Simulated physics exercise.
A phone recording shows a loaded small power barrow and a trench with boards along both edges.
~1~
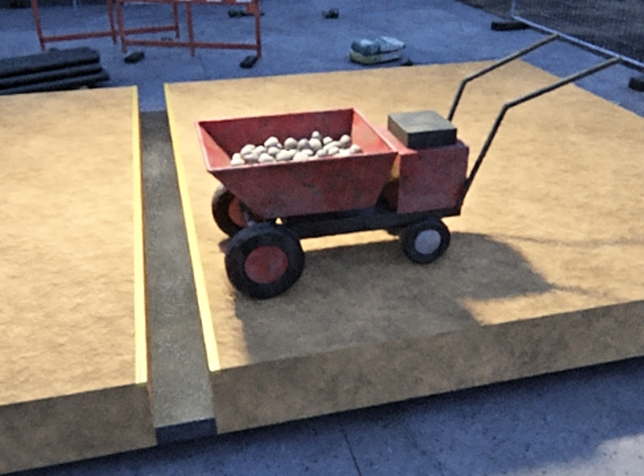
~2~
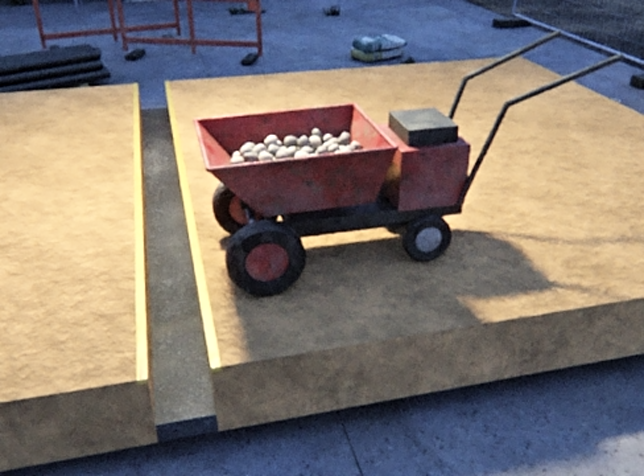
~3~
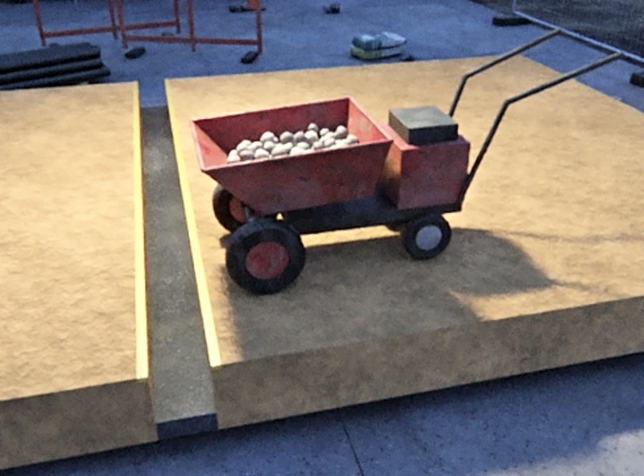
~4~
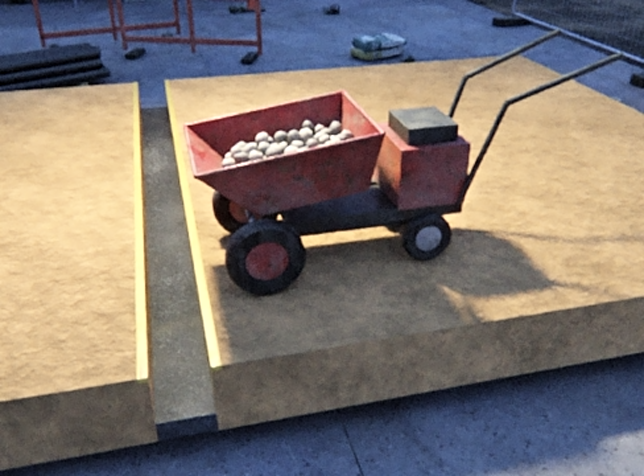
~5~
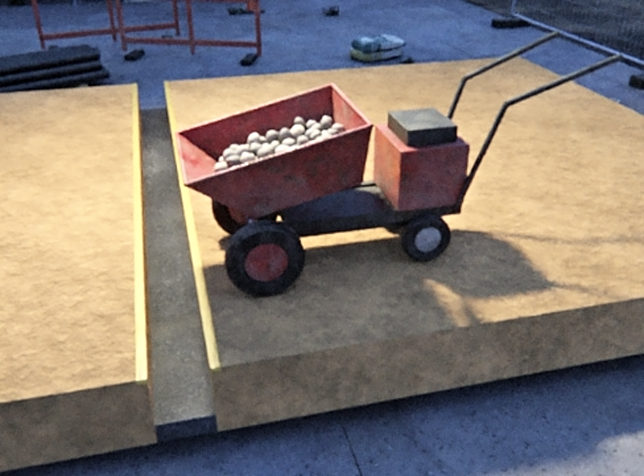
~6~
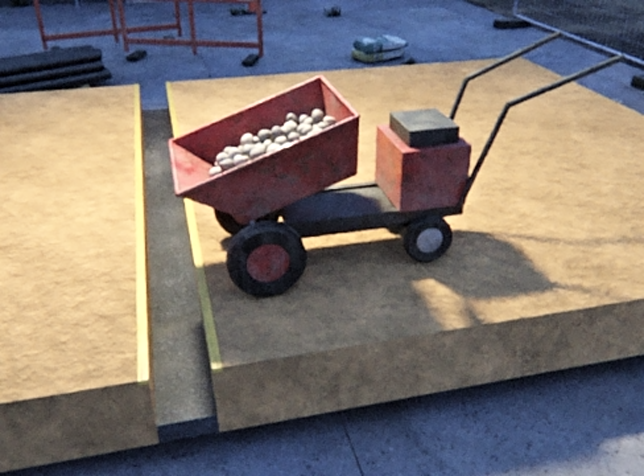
The red skip of a small barrow loaded with pale pebbles tilting gradually toward the left beside a narrow board-edged trench.
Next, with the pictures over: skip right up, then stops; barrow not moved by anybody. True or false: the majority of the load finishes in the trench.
False.
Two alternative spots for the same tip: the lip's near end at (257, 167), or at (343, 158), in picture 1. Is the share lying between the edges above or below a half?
Stop 1: Beyond half. Stop 2: Short of half.
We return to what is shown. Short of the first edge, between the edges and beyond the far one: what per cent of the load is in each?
Roughly short 0 per cent, between 10 per cent, beyond 60 per cent.
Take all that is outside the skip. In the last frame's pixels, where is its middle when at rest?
Close to (111, 270) in the last picture.
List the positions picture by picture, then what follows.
In the first frame, lip of the skip at (209, 172), level; top of the load at (312, 165), river pebbles; first edge of the trench at (209, 331); far edge at (140, 341), the trench under half as wide as the skip, and about as deep as wide.
In the second frame, lip of the skip at (208, 170), level; top of the load at (312, 162).
In the third frame, lip of the skip at (203, 171), tipped barely; top of the load at (319, 148).
In the fourth frame, lip of the skip at (196, 177), tipped a little; top of the load at (330, 149).
In the fifth frame, lip of the skip at (186, 185), tipped a little; top of the load at (322, 144).
In the sixth frame, lip of the skip at (178, 195), tipped clearly; top of the load at (314, 139); first edge of the trench at (210, 329); far edge at (142, 339).
Soon after the last picture, skip tipped steeply; all in the skip.
A little later, skip tipped steeply; about two thirds in the skip; a stray few in or heaped over the trench; about a quarter beyond it; a stray few falling.
Later still, skip tipped right over; about a third in the skip; a small part in or heaped over the trench; about two thirds beyond it.
At rest, skip tipped right over; about a third in the skip; a small part in or heaped over the trench; about two thirds beyond it.
